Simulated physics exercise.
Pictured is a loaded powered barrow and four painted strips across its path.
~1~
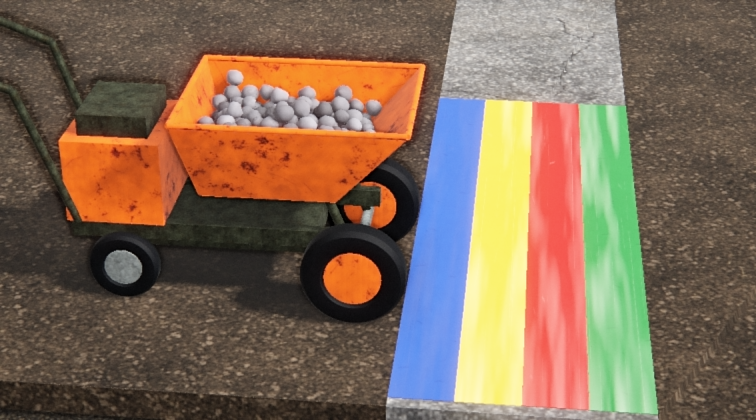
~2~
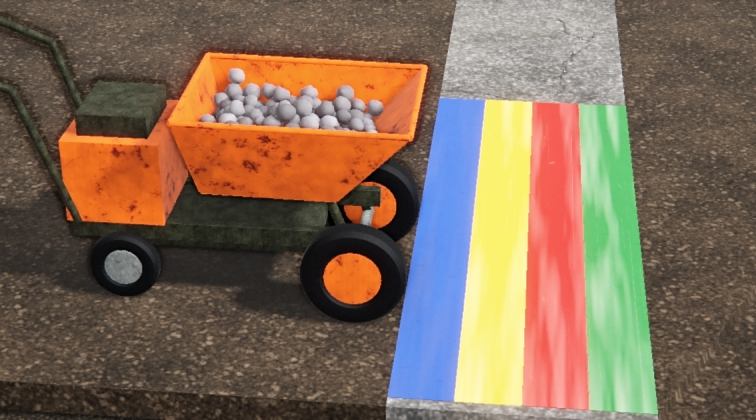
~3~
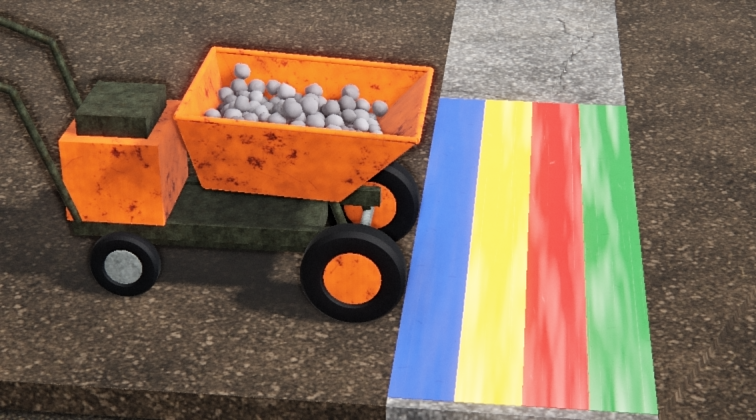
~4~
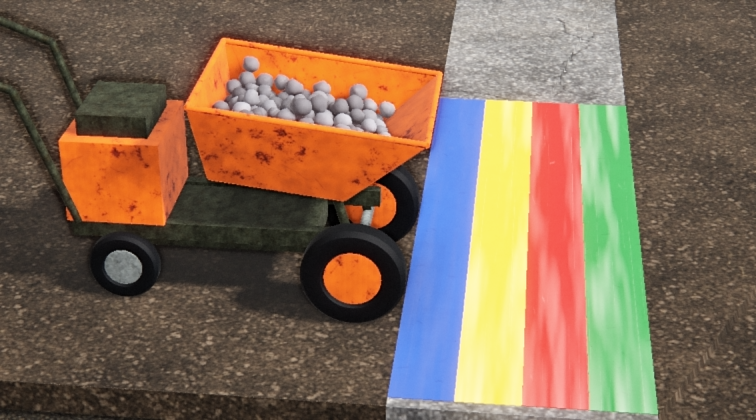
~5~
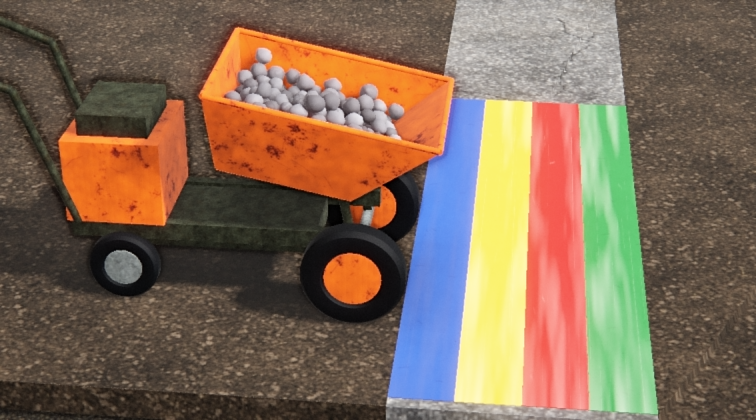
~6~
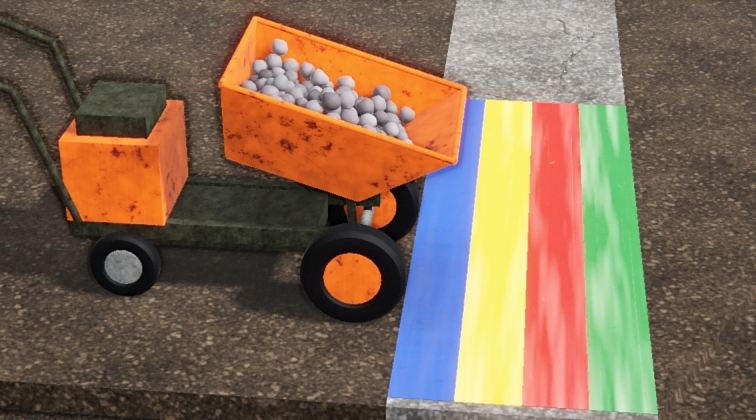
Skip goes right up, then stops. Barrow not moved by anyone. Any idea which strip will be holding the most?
Most likely the red strip.
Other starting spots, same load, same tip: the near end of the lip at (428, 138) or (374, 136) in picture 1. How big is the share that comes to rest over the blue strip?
First position: Some 0 percent; second position: Some 0 percent.
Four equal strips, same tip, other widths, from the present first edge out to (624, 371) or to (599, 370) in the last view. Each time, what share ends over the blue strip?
About 0 per cent first, then about 0 per cent.
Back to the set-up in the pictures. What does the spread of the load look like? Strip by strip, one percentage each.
In percent: Blue strip 0, yellow strip 5, red strip 40, green strip 30.
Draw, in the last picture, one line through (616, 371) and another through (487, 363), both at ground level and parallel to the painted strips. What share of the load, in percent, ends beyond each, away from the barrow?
Around 20 in a hundred for the first, 80 in a hundred for the second.
Shortly afterwards, skip tipped steeply; the whole lot in the skip.
Next, skip tipped right over; the bulk in the skip; near a quarter over the red strip; only a few over the green strip.
Some moments later, skip tipped right over; near a quarter in the skip; only a few over the yellow strip; near half over the red strip; near a quarter over the green strip; a little off the paint.
In the end, skip tipped right over; near a quarter in the skip; none at all over the blue strip; only a few over the yellow strip; near a third over the red strip; near a quarter over the green strip; a little off the paint.
